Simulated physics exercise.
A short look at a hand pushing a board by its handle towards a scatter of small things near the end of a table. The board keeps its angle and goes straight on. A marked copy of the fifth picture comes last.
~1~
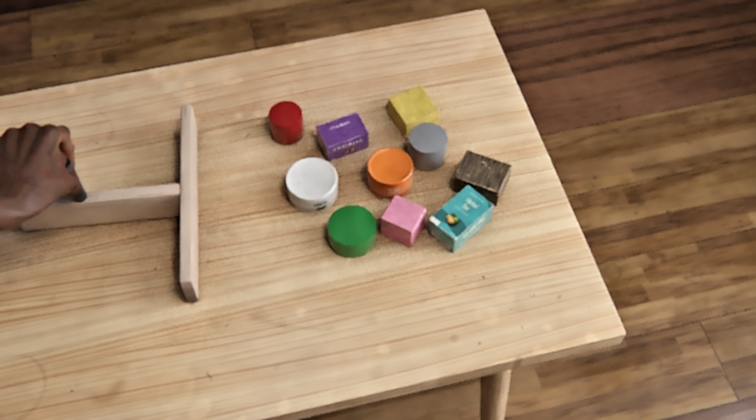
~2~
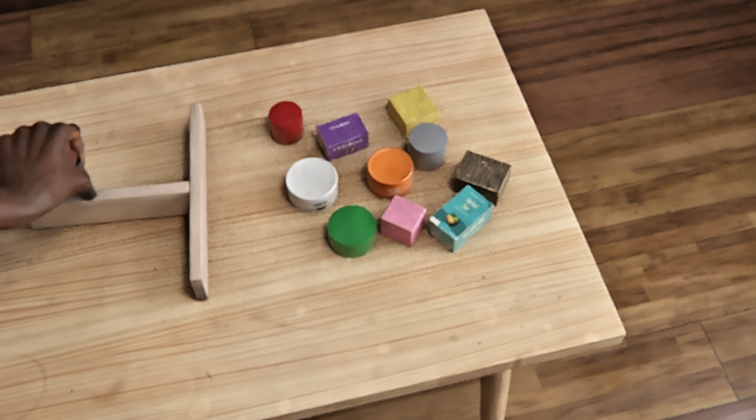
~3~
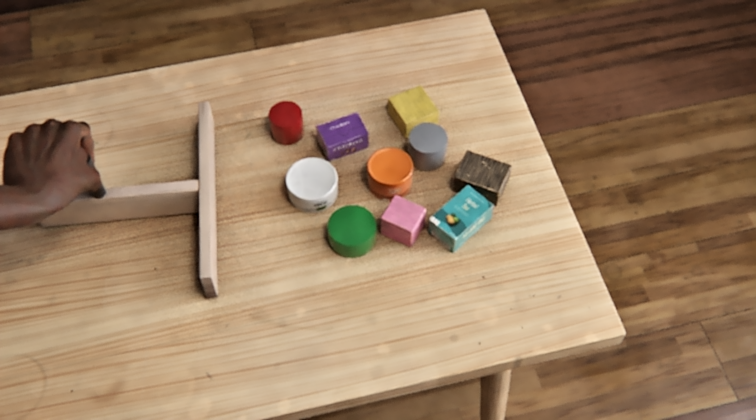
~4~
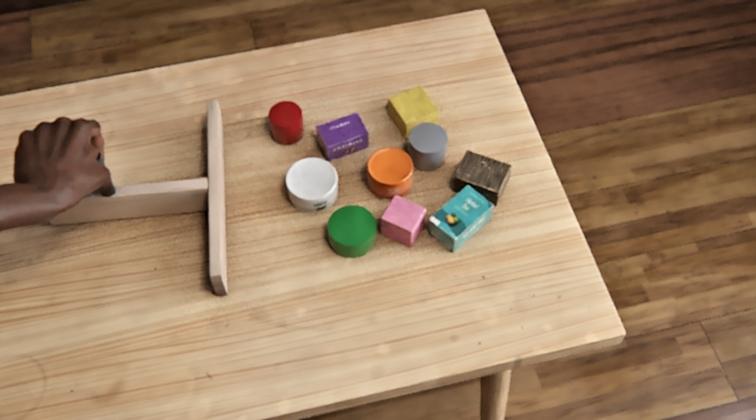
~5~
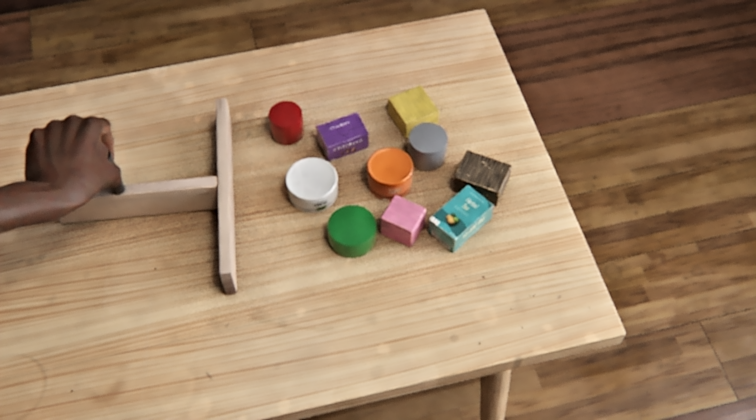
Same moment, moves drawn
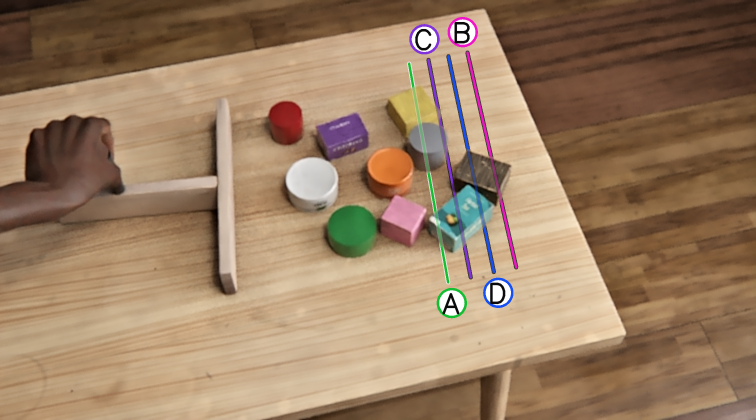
On a wooden table, a hand slides a T-shaped board slowly right towards small scattered objects.
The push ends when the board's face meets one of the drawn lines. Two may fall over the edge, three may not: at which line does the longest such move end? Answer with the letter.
At D, and not beyond.
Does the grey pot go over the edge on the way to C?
No.
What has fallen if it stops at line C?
It is the black block.
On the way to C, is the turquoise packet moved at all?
Yes.
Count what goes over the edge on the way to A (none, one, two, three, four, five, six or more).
In all, none.
On the marked copy, A at (427, 164); B at (490, 151); C at (448, 160); D at (469, 156).
Following D. Soon after the start, board (313, 162); red pot (331, 116); purple packet (347, 140).
Later, board (402, 144); black block (528, 176); turquoise packet (519, 220).
In the end, board (467, 132); black block over the edge; turquoise packet over the edge; two fallen.
As for the rest, A is within the limit but short; B drops four; C is within the limit but short.
